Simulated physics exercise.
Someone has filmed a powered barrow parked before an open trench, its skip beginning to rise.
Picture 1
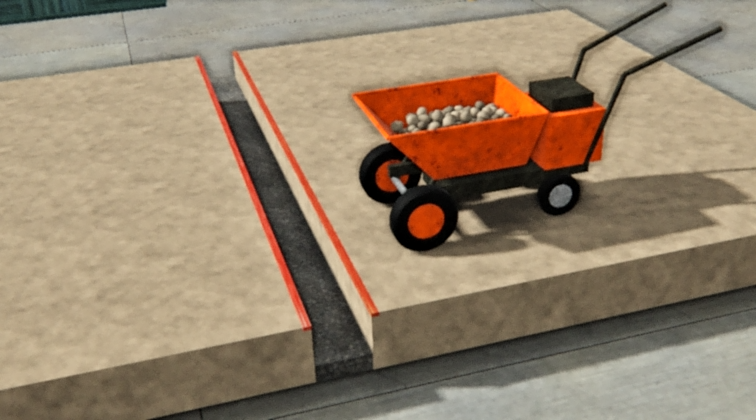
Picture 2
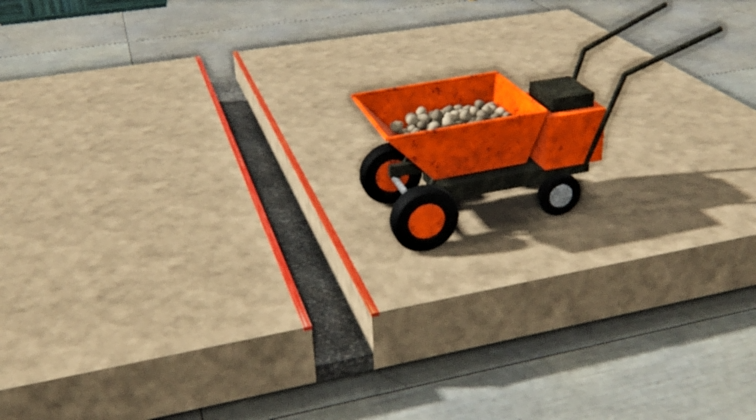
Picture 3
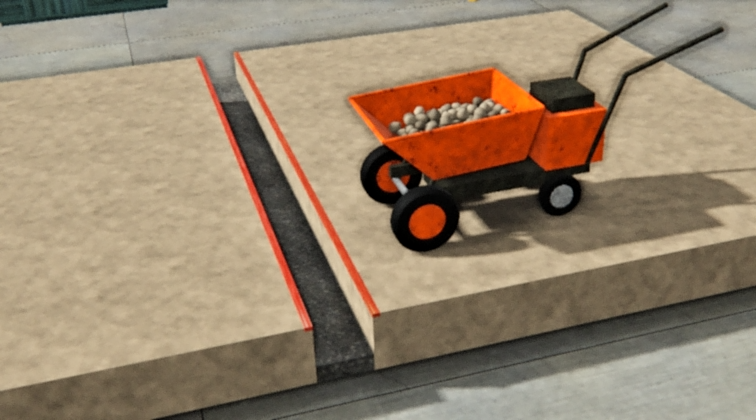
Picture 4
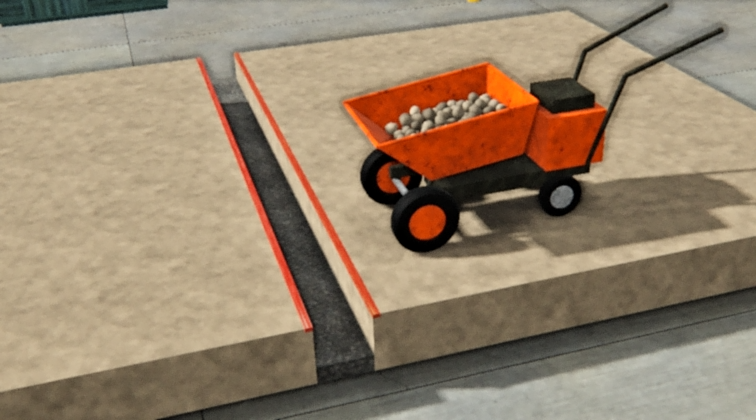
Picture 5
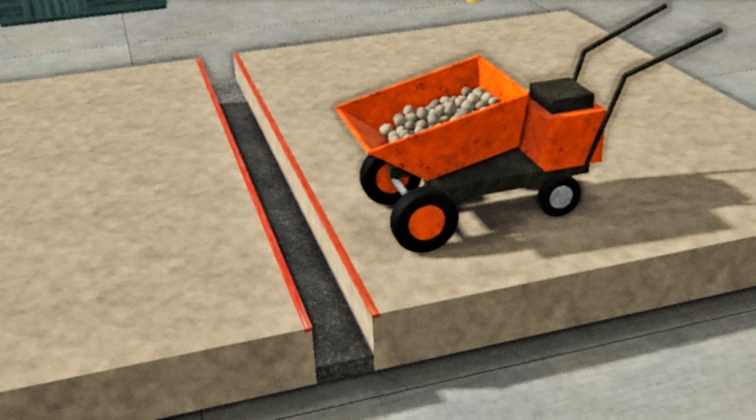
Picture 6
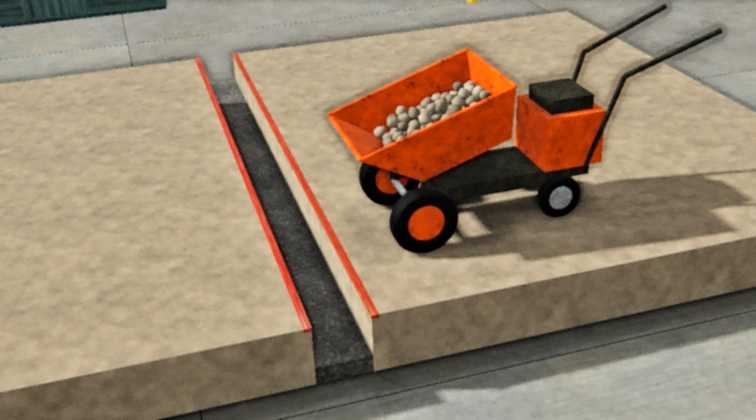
The orange skip of a powered barrow, loaded with rounded pebbles, sits level at first beside a narrow, red-edged trench between two tan slabs. It then tilts gradually toward the left, its back end rising and its front lip dipping, while the wheels and black handles stay still.
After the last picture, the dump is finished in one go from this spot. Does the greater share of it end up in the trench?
Yes.
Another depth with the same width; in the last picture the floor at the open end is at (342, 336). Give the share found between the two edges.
I'd say roughly 60 in a hundred.
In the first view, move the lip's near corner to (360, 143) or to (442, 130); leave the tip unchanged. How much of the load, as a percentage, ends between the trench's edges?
It works out to 20 per cent in the first case and 80 per cent in the second.
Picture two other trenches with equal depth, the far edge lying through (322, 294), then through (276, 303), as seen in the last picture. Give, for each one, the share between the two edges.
I'd put it near 10 in a hundred, then near 90 in a hundred.
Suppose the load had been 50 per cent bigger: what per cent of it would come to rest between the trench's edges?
Close to 60 percent.
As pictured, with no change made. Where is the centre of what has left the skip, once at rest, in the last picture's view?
Near pixel (288, 269).
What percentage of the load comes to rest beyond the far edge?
Estimate: Around 35 per cent.
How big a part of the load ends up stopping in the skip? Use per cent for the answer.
Around 0 %.
Soon after the last picture, skip tipped steeply; all in the skip.
A little later, skip tipped steeply; nearly all in the skip; a small part in or heaped over the trench; a stray few beyond it; a stray few falling.
Later still, skip tipped right over; a small part in the skip; about two thirds in or heaped over the trench; about a third beyond it.
At rest, skip tipped right over; about two thirds in or heaped over the trench; about a third beyond it.
